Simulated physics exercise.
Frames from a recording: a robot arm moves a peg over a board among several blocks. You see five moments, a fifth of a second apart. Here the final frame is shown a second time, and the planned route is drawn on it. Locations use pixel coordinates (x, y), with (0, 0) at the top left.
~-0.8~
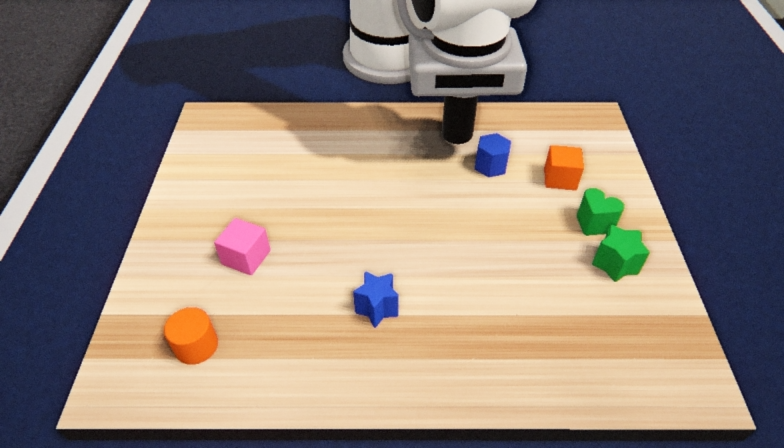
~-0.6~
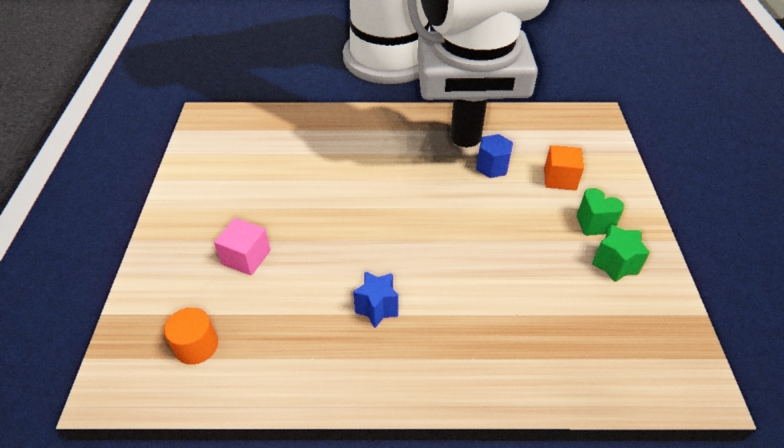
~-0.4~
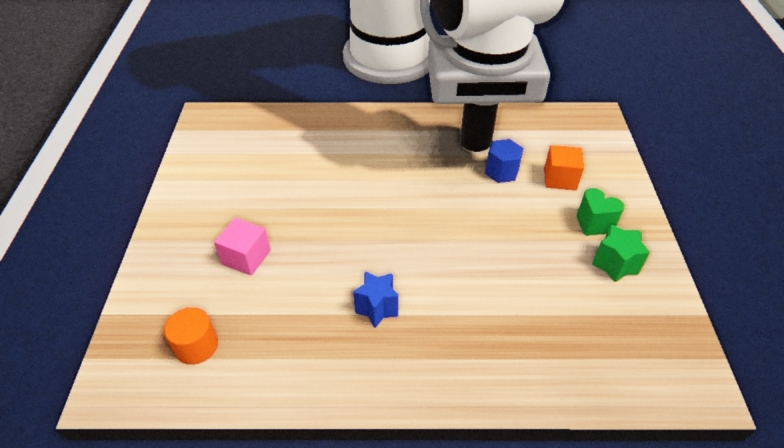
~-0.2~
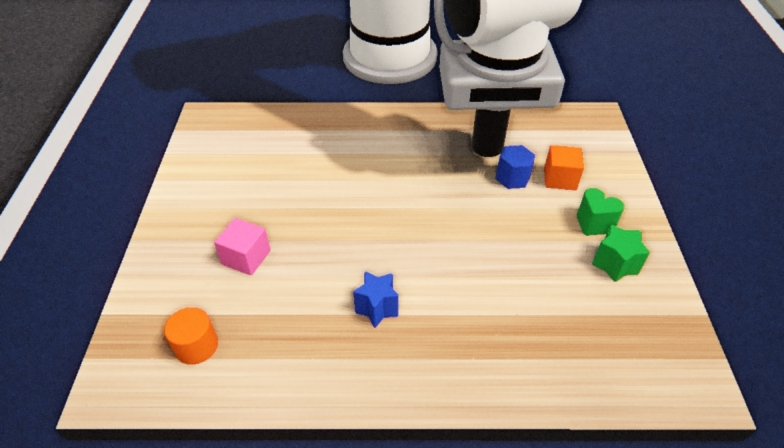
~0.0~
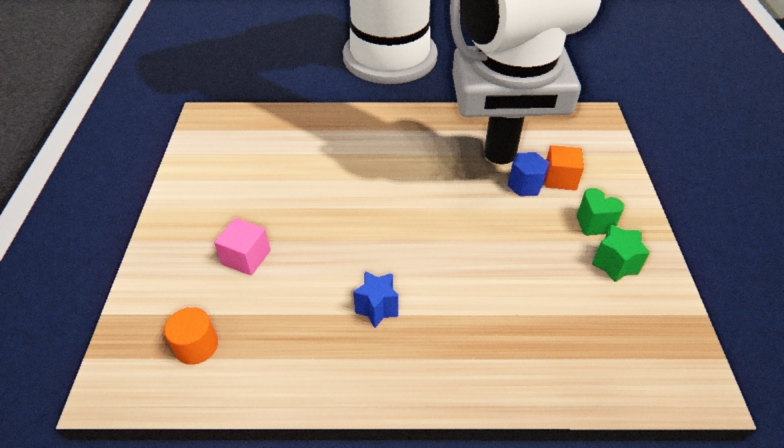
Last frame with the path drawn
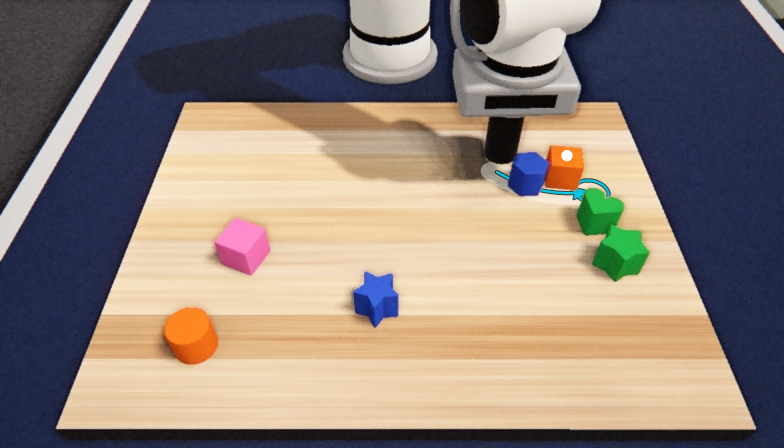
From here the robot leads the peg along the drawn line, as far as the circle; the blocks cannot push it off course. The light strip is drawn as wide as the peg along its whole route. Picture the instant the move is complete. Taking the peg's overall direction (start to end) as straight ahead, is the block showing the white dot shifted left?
Yes.
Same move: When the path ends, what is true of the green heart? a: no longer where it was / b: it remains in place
The correct letter is a.
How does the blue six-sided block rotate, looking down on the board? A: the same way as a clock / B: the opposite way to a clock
My answer is option A.
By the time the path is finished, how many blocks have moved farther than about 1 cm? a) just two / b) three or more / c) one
b: Three or more.
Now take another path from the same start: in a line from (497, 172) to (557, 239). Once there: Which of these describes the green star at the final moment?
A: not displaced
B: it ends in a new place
It's A.
The line goes from (497, 172) through (525, 186) and (559, 193) to (592, 192); the dot is on the orange four-sided block.
On the path given first. One third of the way, peg (530, 169); blue six-sided block (560, 179), turned 15° clockwise; orange four-sided block (576, 158), turned 40° anticlockwise.
Two thirds of the way, peg (564, 176); blue six-sided block (594, 188), turned 25° clockwise; orange four-sided block (590, 157), turned 55° anticlockwise; green heart (621, 210), turned 30° clockwise.
At the end, peg (598, 175); blue six-sided block (625, 190), turned 45° clockwise; orange four-sided block (613, 151), turned 75° anticlockwise; green heart (637, 216), turned 65° clockwise.
